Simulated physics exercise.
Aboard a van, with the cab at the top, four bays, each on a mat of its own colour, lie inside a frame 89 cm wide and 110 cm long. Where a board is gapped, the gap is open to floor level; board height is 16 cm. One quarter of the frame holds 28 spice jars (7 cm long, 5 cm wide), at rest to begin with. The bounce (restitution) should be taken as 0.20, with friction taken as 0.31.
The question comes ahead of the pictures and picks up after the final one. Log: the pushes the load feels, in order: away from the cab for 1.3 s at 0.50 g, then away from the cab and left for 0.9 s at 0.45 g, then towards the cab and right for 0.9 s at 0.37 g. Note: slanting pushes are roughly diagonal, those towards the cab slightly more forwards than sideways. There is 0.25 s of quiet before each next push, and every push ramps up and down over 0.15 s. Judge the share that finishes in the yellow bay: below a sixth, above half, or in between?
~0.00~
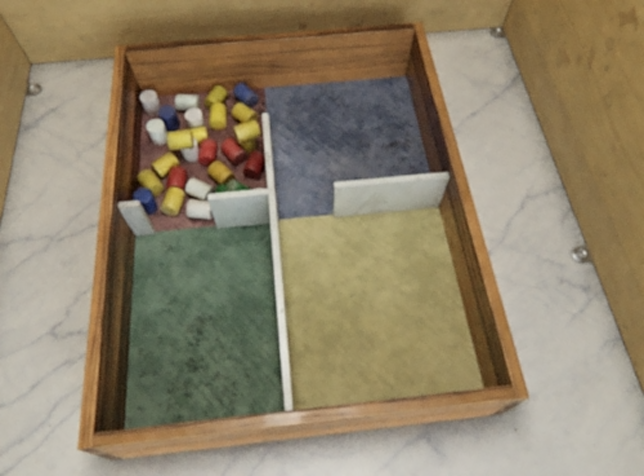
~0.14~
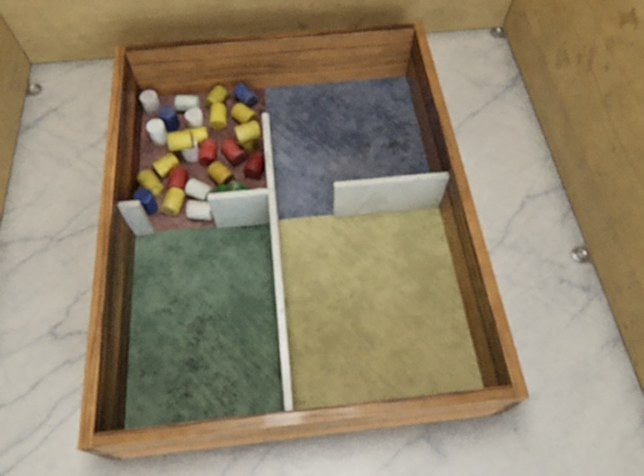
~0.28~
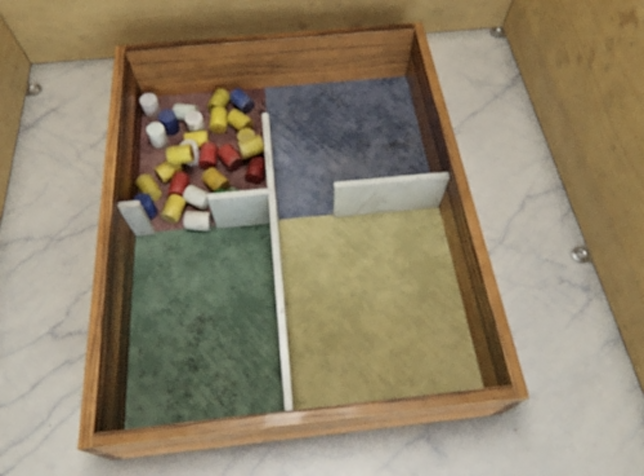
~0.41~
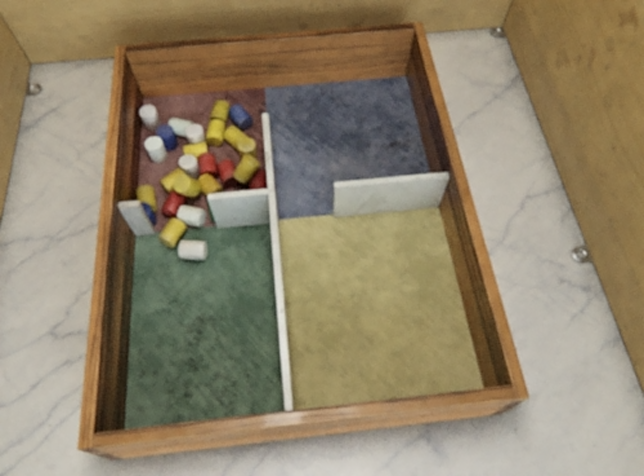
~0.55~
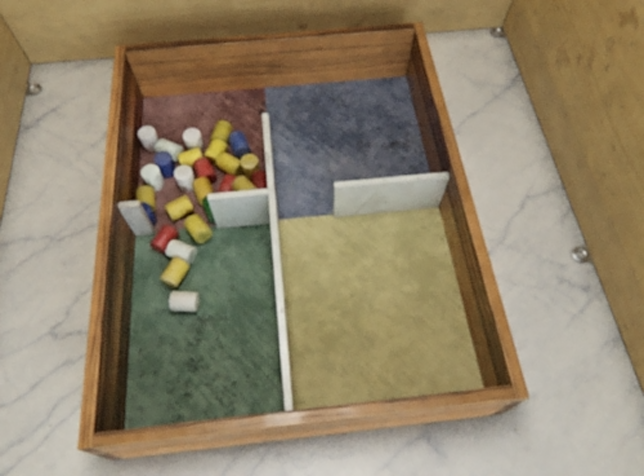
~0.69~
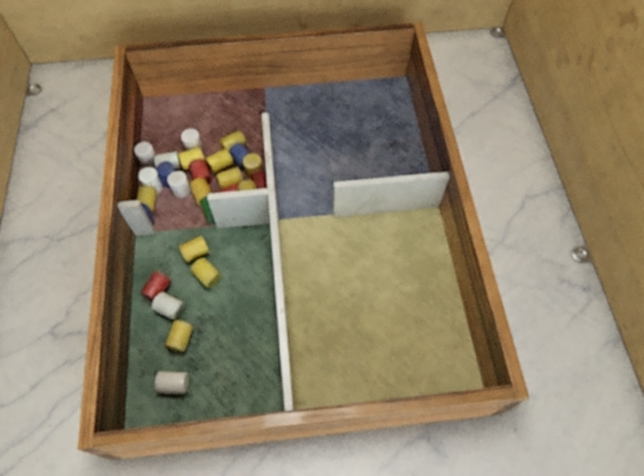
Into the yellow bay go under one-sixth of them by the end.
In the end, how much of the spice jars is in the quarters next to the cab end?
Roughly 60 per cent.
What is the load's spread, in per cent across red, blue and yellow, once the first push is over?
Per cent by bay - red: 70, blue: 0, yellow: 0.
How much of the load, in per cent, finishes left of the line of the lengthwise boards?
That works out to roughly 100 percent.
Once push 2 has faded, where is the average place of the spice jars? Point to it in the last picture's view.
Average position: About (188, 259).
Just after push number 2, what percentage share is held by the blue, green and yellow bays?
Reading then: Blue 0 %, green 40 %, yellow 0 %.
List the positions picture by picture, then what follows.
In the first picture, middle of the blue mat (347, 141); middle of the green mat (206, 323); middle of the red mat (204, 154); middle of the yellow mat (375, 305); 28 in the red bay; the jar farthest behind, in the direction of the first push, is at (246, 96).
In the second picture, 28 in the red bay; the jar farthest behind, in the direction of the first push, is at (245, 96).
In the third picture, 28 in the red bay; the jar farthest behind, in the direction of the first push, is at (219, 102).
In the fourth picture, 26 in the red bay and 2 in the green bay; the jar farthest behind, in the direction of the first push, is at (220, 114).
In the fifth picture, 23 in the red bay and 5 in the green bay; the jar farthest behind, in the direction of the first push, is at (222, 134).
In the sixth picture, 22 in the red bay and 6 in the green bay; the jar farthest behind, in the direction of the first push, is at (192, 142).
After push 1 (1.54 s), 19 in the red bay and 9 in the green bay.
After push 2 (2.69 s), 16 in the red bay and 12 in the green bay.
After push 3 (3.84 s), 17 in the red bay, 1 in the blue bay and 10 in the green bay.
Outcome (at 4.80 s), 17 in the red bay, 1 in the blue bay and 10 in the green bay. Asked share, 0 of 28, 0 per cent.
